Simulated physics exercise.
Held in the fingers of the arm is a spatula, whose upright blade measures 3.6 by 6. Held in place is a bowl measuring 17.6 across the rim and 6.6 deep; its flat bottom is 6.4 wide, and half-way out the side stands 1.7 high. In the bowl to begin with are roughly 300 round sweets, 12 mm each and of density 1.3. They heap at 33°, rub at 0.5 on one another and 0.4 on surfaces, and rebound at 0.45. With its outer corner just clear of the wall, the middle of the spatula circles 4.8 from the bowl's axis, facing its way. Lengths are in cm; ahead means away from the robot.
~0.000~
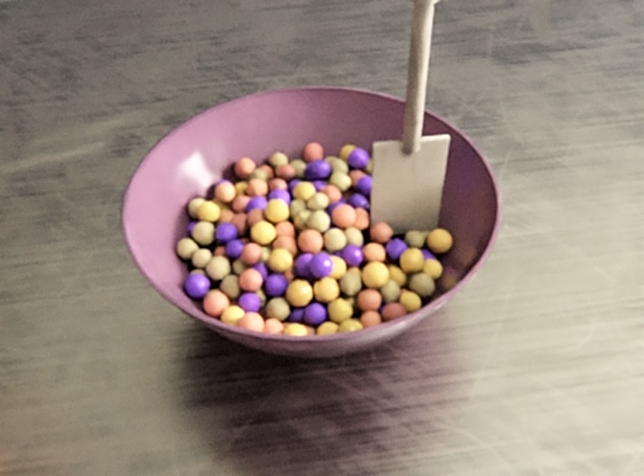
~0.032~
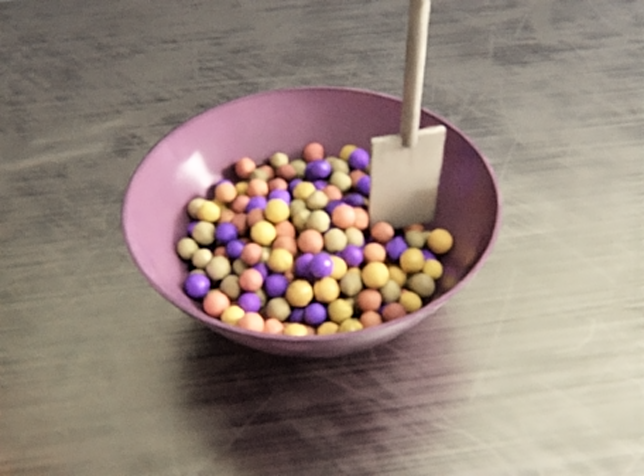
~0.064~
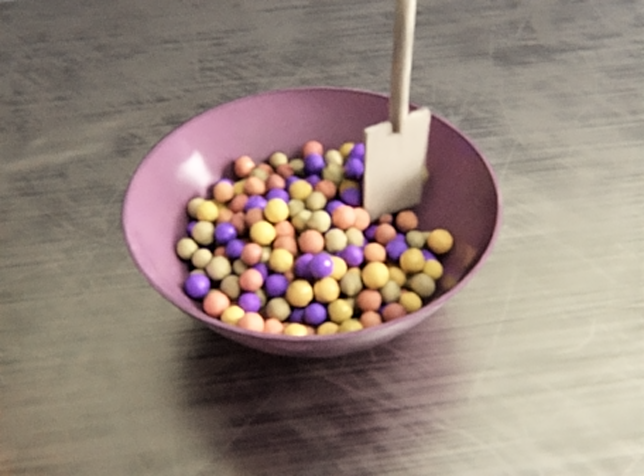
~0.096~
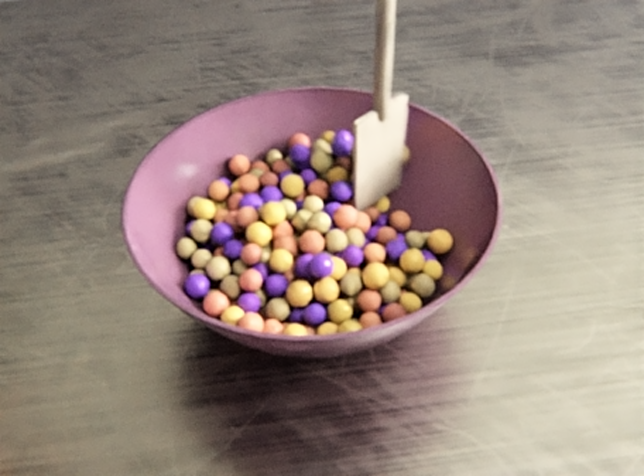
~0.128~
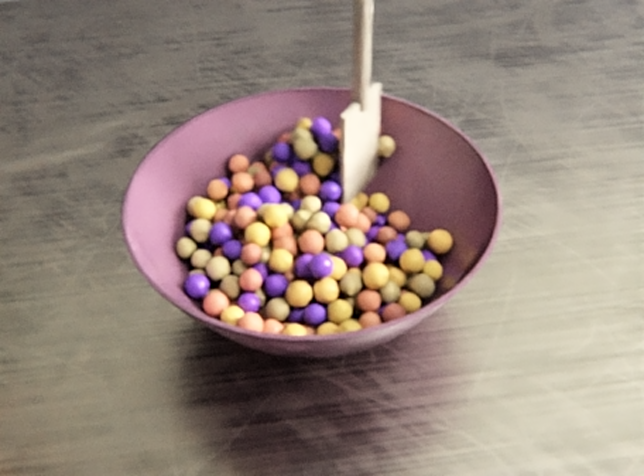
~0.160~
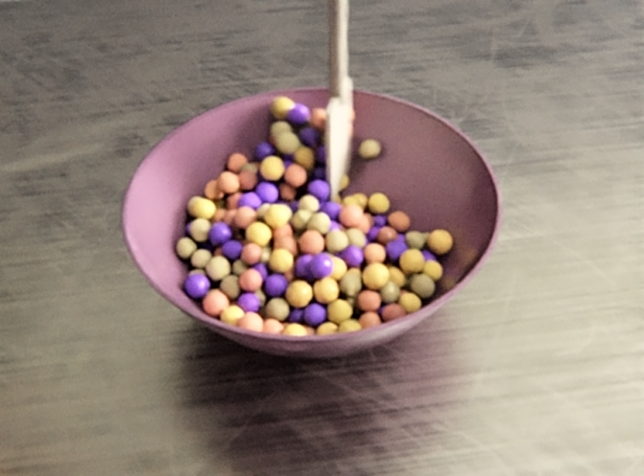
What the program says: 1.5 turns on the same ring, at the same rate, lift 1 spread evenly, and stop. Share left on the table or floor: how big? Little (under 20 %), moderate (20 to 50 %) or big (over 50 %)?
Little.
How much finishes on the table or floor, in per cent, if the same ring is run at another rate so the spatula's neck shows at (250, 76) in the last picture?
About 30 %.
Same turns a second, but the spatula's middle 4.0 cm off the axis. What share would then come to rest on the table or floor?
In that case roughly 10 per cent.
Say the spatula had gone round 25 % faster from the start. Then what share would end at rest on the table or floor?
It would come to around 20 percent.
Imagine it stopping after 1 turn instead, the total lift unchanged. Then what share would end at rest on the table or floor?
About 10 per cent.
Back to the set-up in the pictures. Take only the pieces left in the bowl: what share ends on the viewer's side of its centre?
It comes to near 60 percent.
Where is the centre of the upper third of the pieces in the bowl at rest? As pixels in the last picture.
Close to (281, 270).
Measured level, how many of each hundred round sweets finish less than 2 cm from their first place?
Result: Close to 35 per cent of the load.
By 0.56 s, 252° round, highest piece 9 above the table; 286 in the bowl, 6 on the table or floor, 5 in flight or on the tool.
By 0.96 s, 78° round, highest piece 8 above the table; 273 in the bowl, 22 on the table or floor, 2 in flight or on the tool.
By 1.35 s, 180° round, highest piece 7 above the table; 268 in the bowl, 29 on the table or floor.
By 2.05 s, 180° round, highest piece 7 above the table; 268 in the bowl, 29 on the table or floor.
Final count, 268 in the bowl, 29 on the table or floor. That is 10 % on the table or floor.
